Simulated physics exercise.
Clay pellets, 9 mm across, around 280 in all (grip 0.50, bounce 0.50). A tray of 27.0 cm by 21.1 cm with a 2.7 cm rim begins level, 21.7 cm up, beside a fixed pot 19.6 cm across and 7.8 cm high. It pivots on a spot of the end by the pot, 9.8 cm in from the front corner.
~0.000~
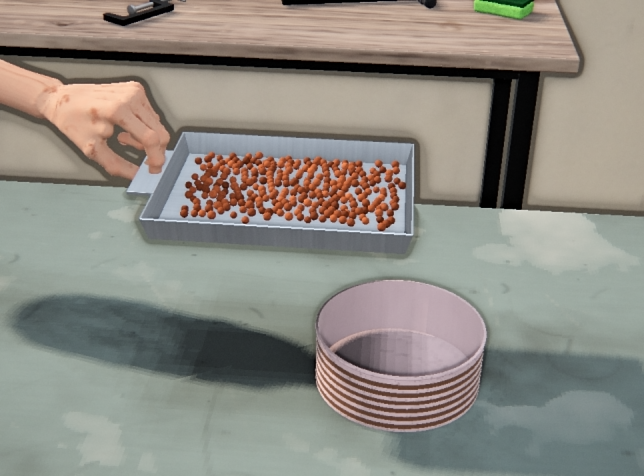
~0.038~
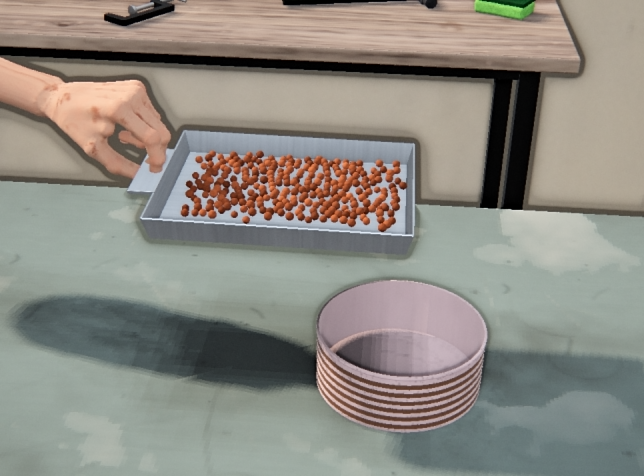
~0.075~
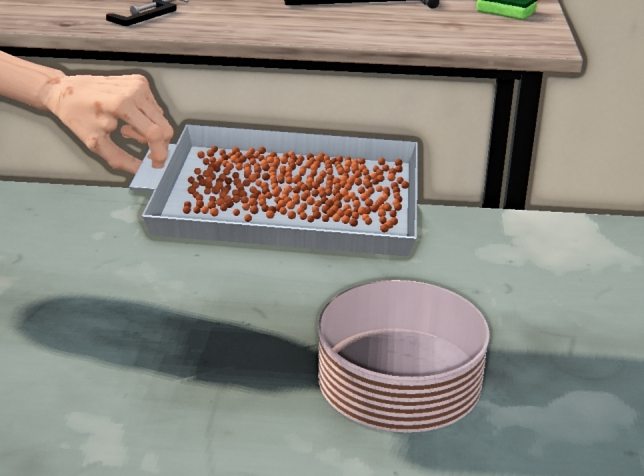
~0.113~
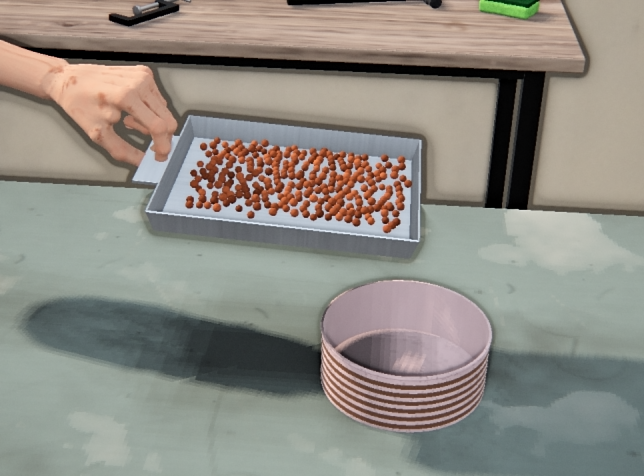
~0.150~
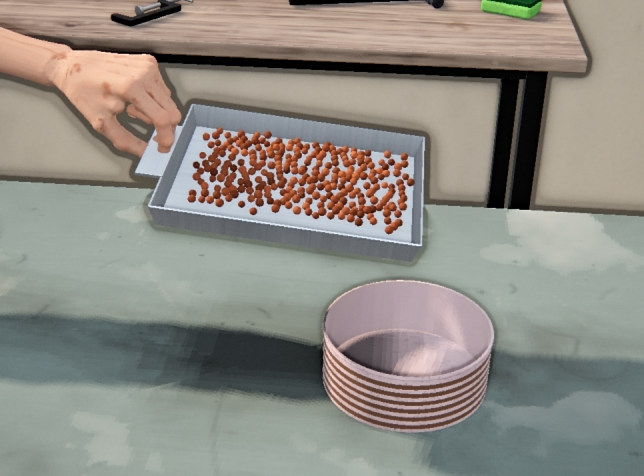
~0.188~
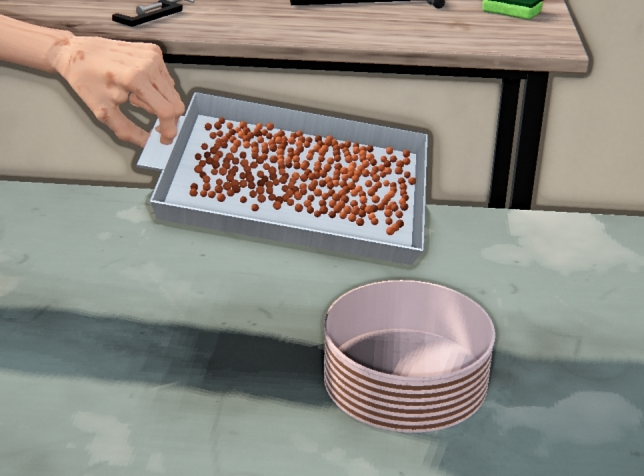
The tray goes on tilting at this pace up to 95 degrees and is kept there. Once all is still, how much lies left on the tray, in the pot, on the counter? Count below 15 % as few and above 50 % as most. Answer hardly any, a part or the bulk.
Left on the tray: Hardly any; in the pot: The bulk; on the counter: Hardly any.
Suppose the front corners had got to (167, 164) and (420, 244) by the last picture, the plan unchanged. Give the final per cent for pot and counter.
Pot 75, counter 25.
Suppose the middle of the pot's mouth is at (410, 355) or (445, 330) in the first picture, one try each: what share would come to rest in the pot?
About 100 and 85 per cent.
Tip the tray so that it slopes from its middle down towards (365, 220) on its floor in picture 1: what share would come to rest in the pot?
Some 80 per cent.
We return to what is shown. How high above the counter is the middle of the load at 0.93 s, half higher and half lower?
Roughly 20 cm.
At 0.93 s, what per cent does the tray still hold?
About 80 per cent.
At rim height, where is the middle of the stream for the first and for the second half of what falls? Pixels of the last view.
First near (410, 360), later near (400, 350).
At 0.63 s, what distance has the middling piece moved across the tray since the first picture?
About 9 cm.
After 0.63 s, tilt 51 degrees; the tray holds 100 %, the pot 0 %.
After 0.93 s, tilt 78 degrees; the tray holds 80 %, the pot 10 %.
After 1.32 s, tilt 95 degrees; the tray holds 20 %, the pot 60 %.
By 2.3 s all is still; tray 0 %, pot 95 %, counter 5 %.
